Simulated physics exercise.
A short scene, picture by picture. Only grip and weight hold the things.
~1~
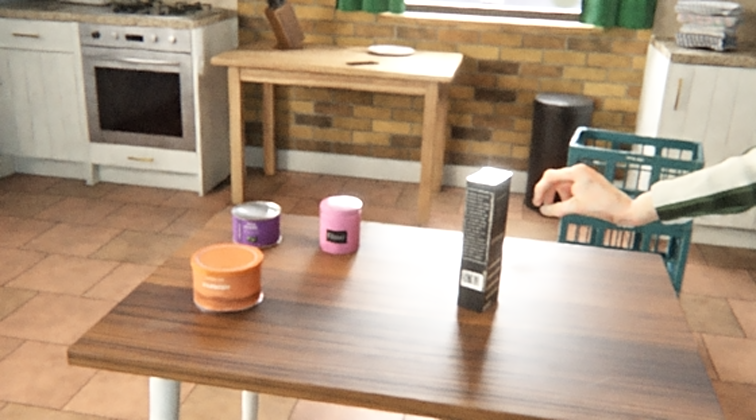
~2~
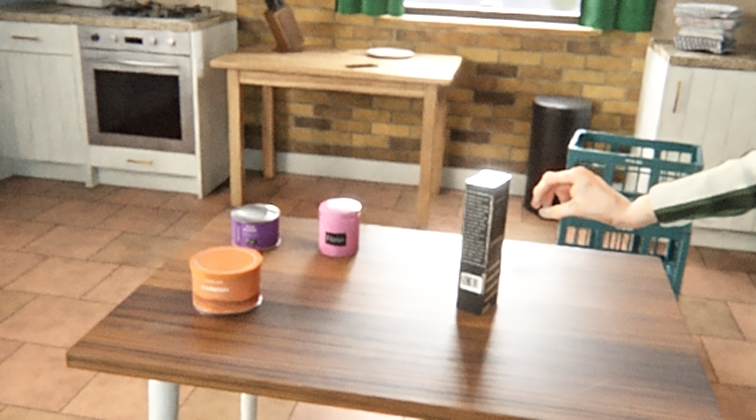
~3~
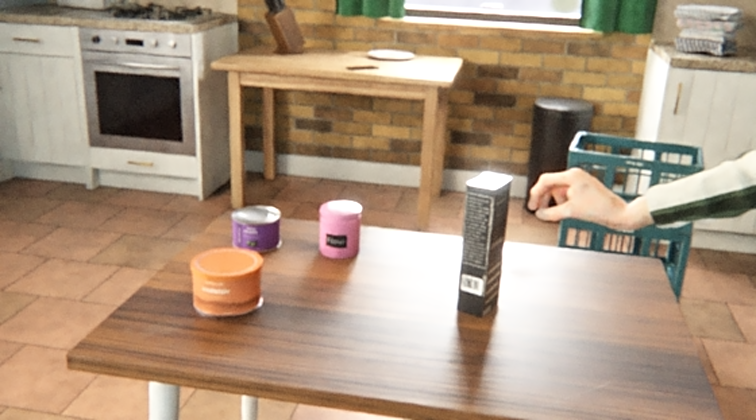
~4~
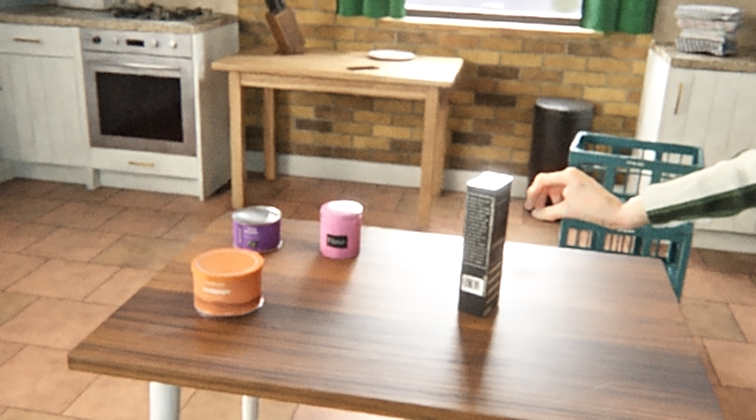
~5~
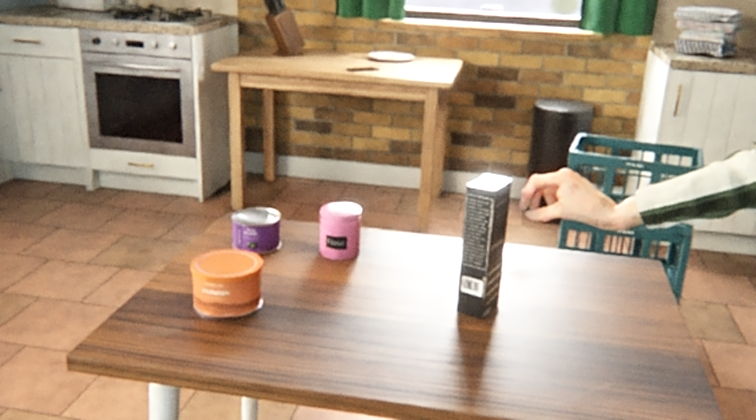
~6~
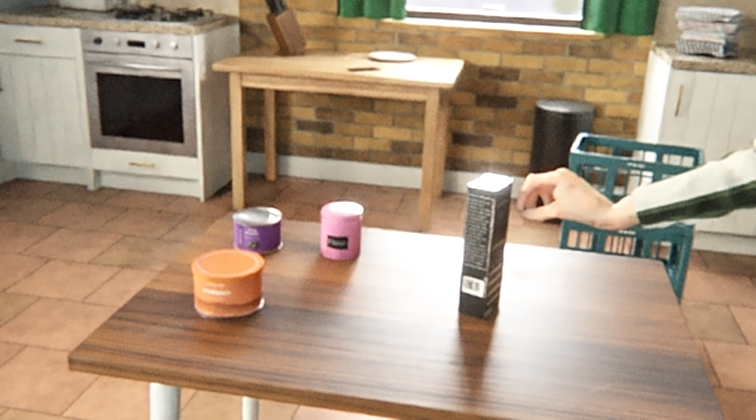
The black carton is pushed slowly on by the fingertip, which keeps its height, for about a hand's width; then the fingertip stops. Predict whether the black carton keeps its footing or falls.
Knocked over.
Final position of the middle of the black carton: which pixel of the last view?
End point in the final view: About (402, 272).
Then, 0.60 s after the last picture, black carton tipped 8° from how it was near (475, 243).
Then, 1.10 s after the last picture, black carton tipped 35° from how it was near (447, 240).
Then, 1.20 s after the last picture, black carton tipped 60° from how it was near (424, 250).
Then, 1.30 s after the last picture, black carton on its side near (404, 272).
At rest, tipped over on the table, black carton. Seen from the same camera at the end, black carton near (403, 272).
